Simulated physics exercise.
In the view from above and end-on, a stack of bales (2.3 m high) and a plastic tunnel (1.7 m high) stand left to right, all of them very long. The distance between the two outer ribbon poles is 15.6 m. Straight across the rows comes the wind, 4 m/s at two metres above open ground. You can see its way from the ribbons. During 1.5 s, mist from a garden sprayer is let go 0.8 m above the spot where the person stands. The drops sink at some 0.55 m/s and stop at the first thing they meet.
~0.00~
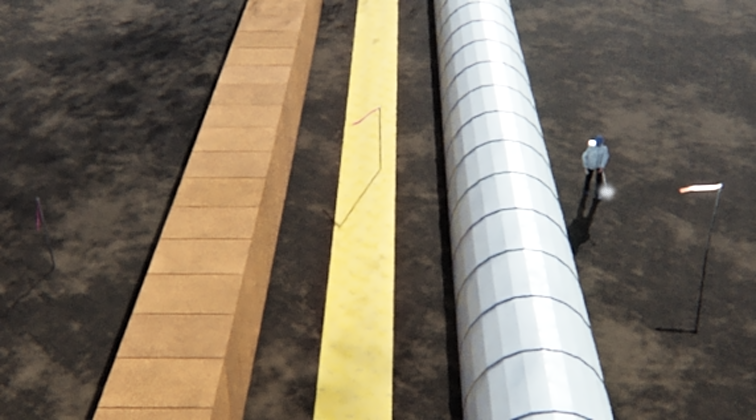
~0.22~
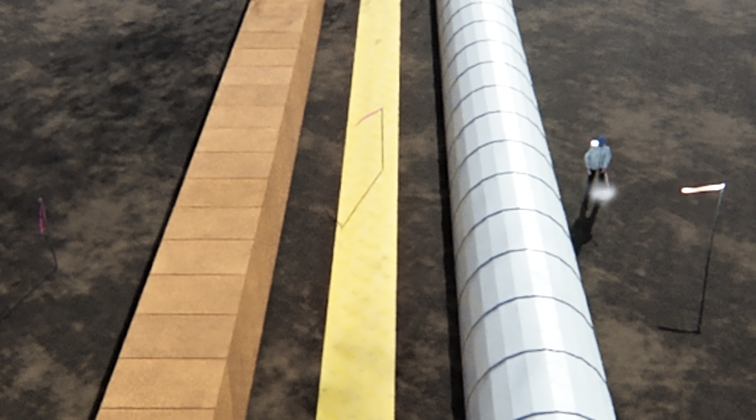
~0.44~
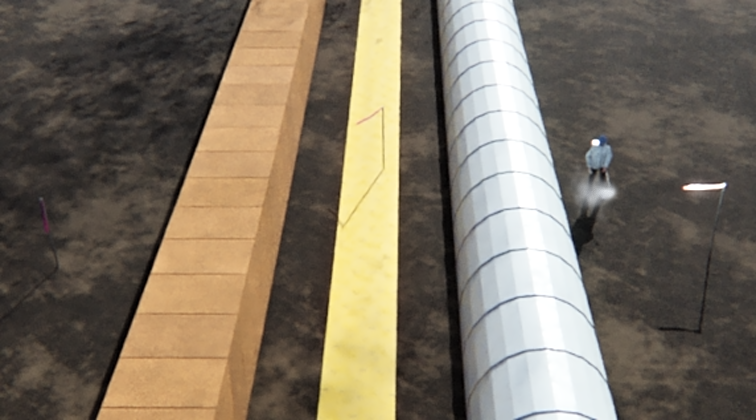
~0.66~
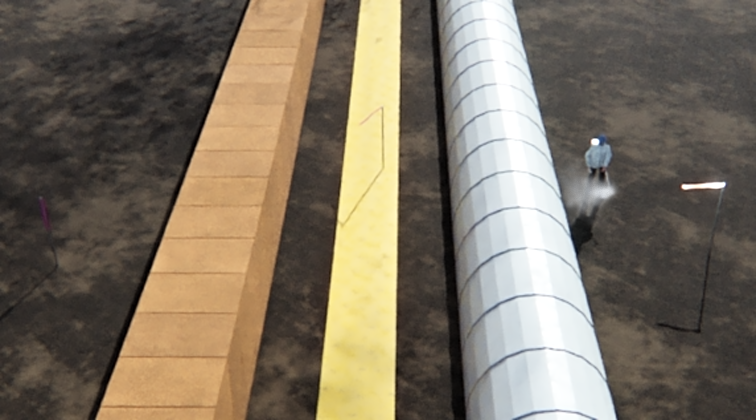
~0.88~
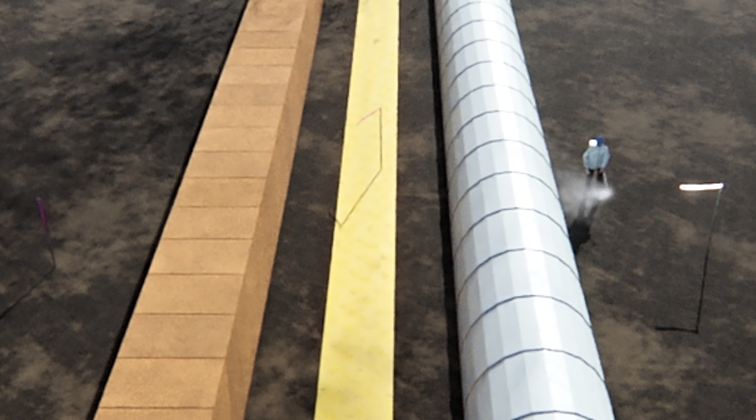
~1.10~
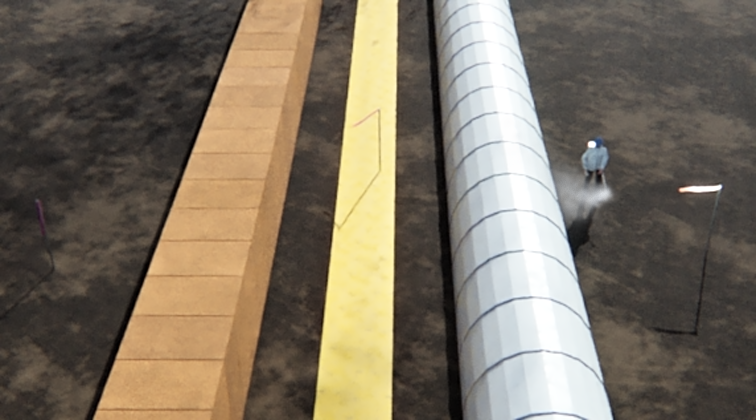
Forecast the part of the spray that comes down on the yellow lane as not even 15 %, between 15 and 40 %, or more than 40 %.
Forecast: Not even 15 %.
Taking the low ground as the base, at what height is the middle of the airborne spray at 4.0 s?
Roughly 2.0 m up.
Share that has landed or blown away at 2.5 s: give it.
That comes to near 60 %.
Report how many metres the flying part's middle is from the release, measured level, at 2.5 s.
That distance is some 1.5 m.
After 2.5 s, 60 % is no longer flying here, and 0 % lies on the yellow lane; the middle of what still flies is 1.2 m above the low ground, near (554, 177).
After 4.0 s, 82 % is no longer flying here, and 0 % lies on the yellow lane; the middle of what still flies is 2.1 m above the low ground, near (313, 145).
After 8.0 s, 91 % is no longer flying here, and 1 % lies on the yellow lane.
After 20.0 s, 100 % is no longer flying here, and 2 % lies on the yellow lane.
After 45.0 s, 100 % is no longer flying here, and 2 % lies on the yellow lane.
